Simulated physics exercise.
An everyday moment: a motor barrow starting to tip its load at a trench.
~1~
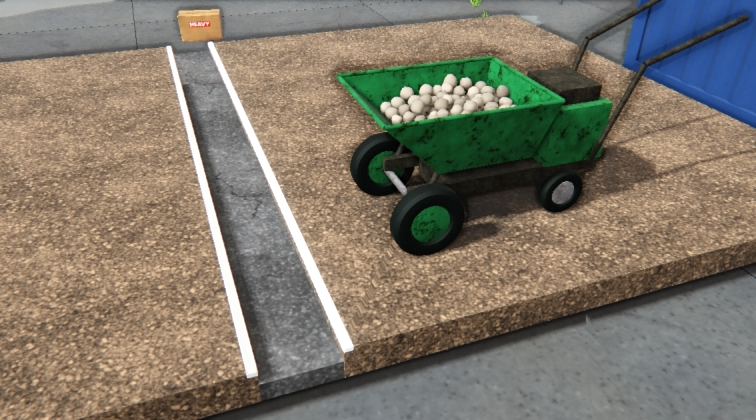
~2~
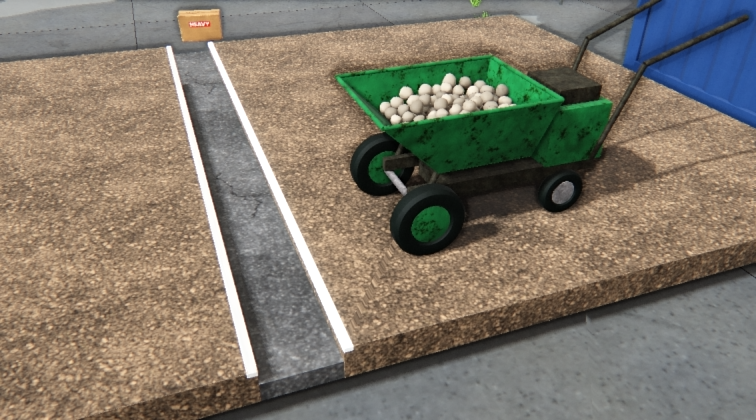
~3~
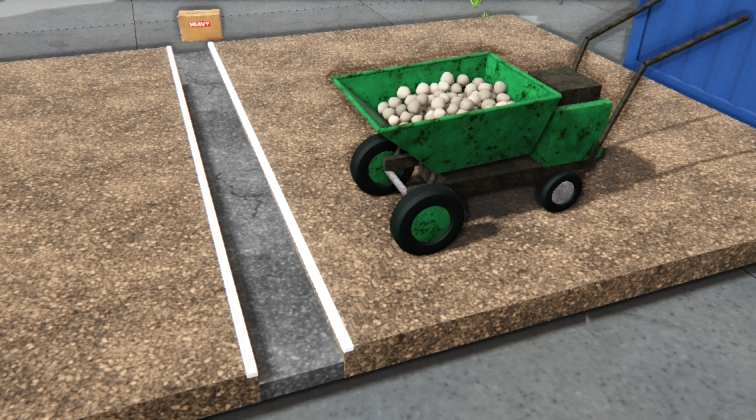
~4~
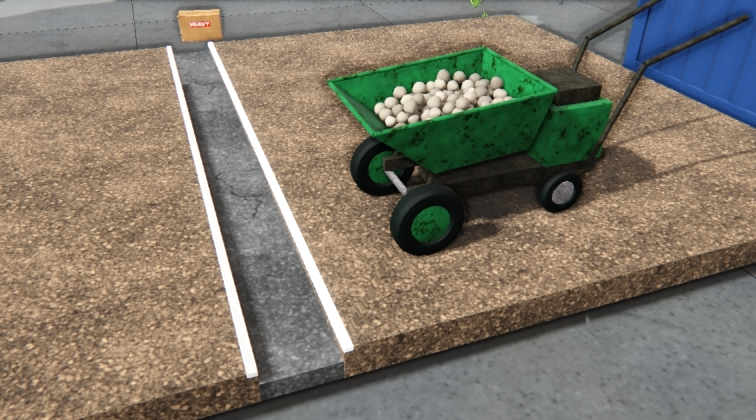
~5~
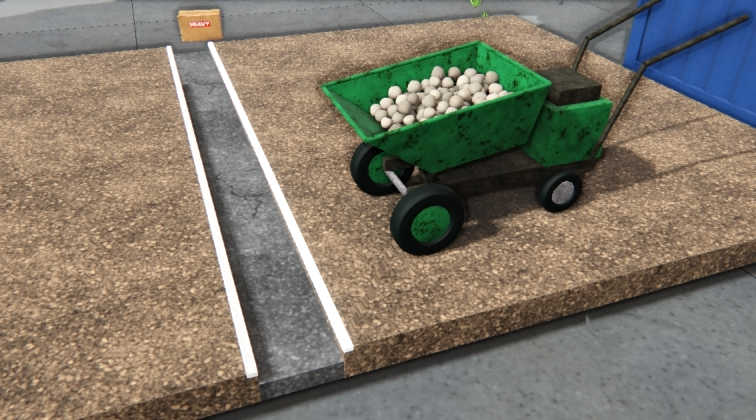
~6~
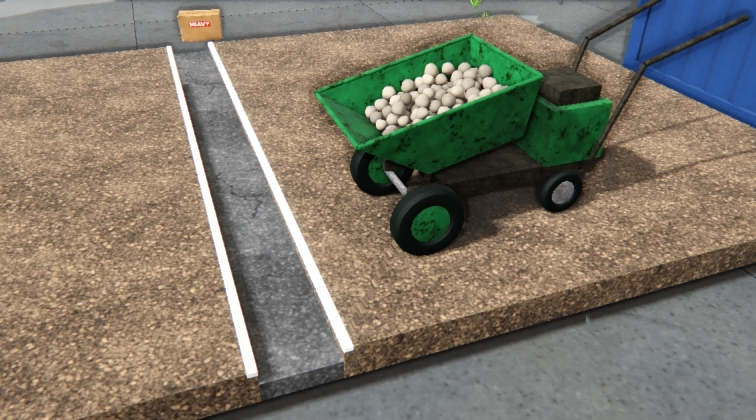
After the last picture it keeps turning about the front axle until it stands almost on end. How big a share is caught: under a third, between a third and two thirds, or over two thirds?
The trench takes over two thirds.
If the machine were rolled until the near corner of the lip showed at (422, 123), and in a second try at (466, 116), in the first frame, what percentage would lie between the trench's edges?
About 60 and 30 per cent.
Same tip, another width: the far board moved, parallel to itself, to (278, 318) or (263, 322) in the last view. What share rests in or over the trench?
The first gives 50 %, the second 60 %.
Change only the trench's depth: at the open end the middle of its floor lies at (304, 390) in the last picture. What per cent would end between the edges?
It comes to 100 per cent or so.
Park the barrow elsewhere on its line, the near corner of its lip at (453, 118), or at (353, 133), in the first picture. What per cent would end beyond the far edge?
In turn 0 and 30 in a hundred.
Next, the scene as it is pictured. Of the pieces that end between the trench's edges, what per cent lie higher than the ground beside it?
Roughly 50 in a hundred.
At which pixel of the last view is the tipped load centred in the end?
Roughly at (260, 249).
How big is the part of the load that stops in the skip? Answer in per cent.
Some 15 per cent.
Just after the last frame, skip tipped steeply; every one in the skip.
A moment on, skip tipped steeply; the larger part in the skip; about a tenth in or heaped over the trench; just a few falling.
Further on, skip tipped right over; about a tenth in the skip; the larger part in or heaped over the trench; about a tenth beyond it.
When it is over, skip tipped right over; about a tenth in the skip; the larger part in or heaped over the trench; about a tenth beyond it.
